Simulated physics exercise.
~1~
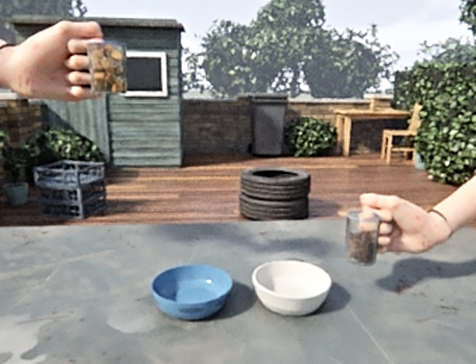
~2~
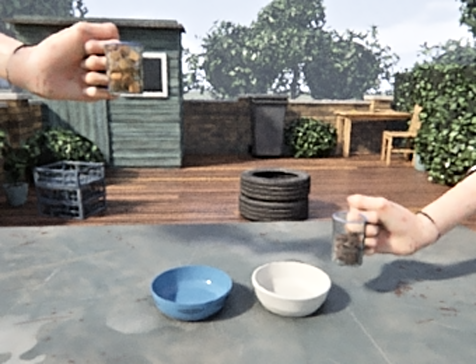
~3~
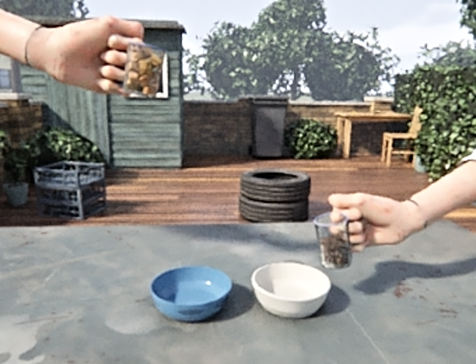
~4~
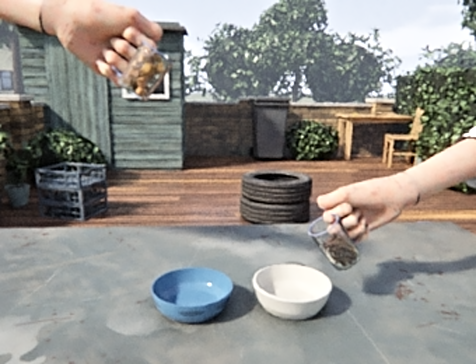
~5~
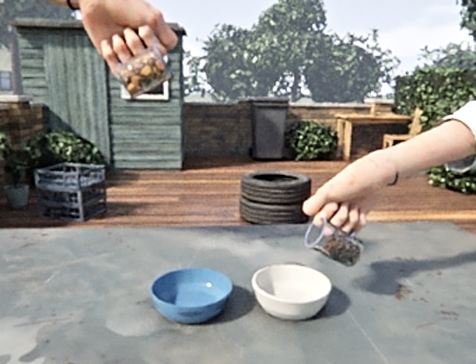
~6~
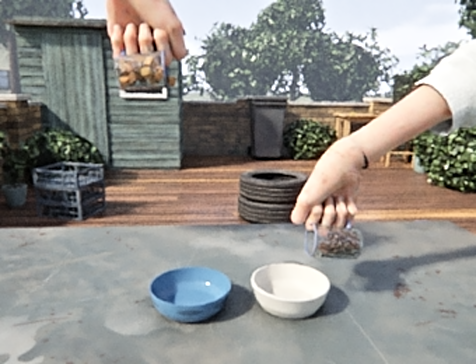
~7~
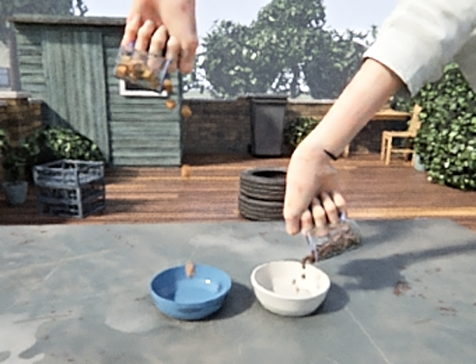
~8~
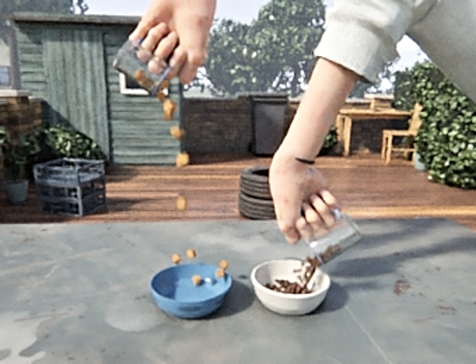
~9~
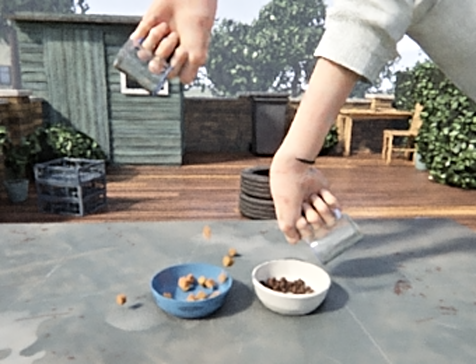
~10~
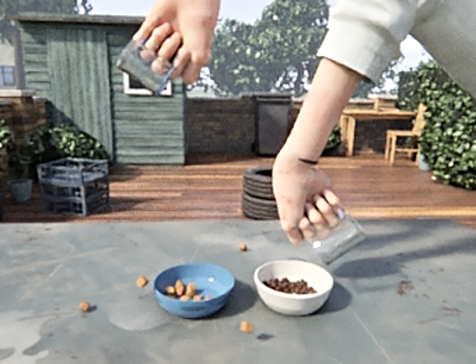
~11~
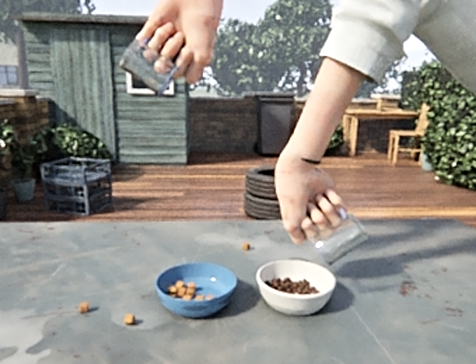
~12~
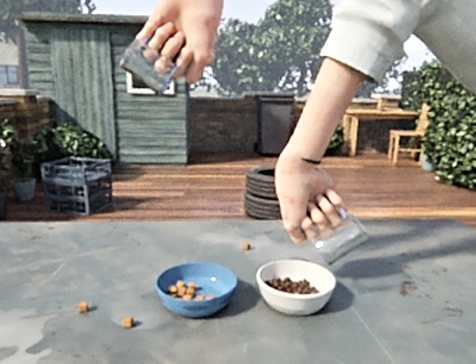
In the video, two hands move clear cups inward above a blue bowl and a white bowl, then tip them. Orange-brown chunks fall from high on the left, most landing in the blue bowl and several scattering outside, while small dark pieces from the lower cup all settle in the white bowl.
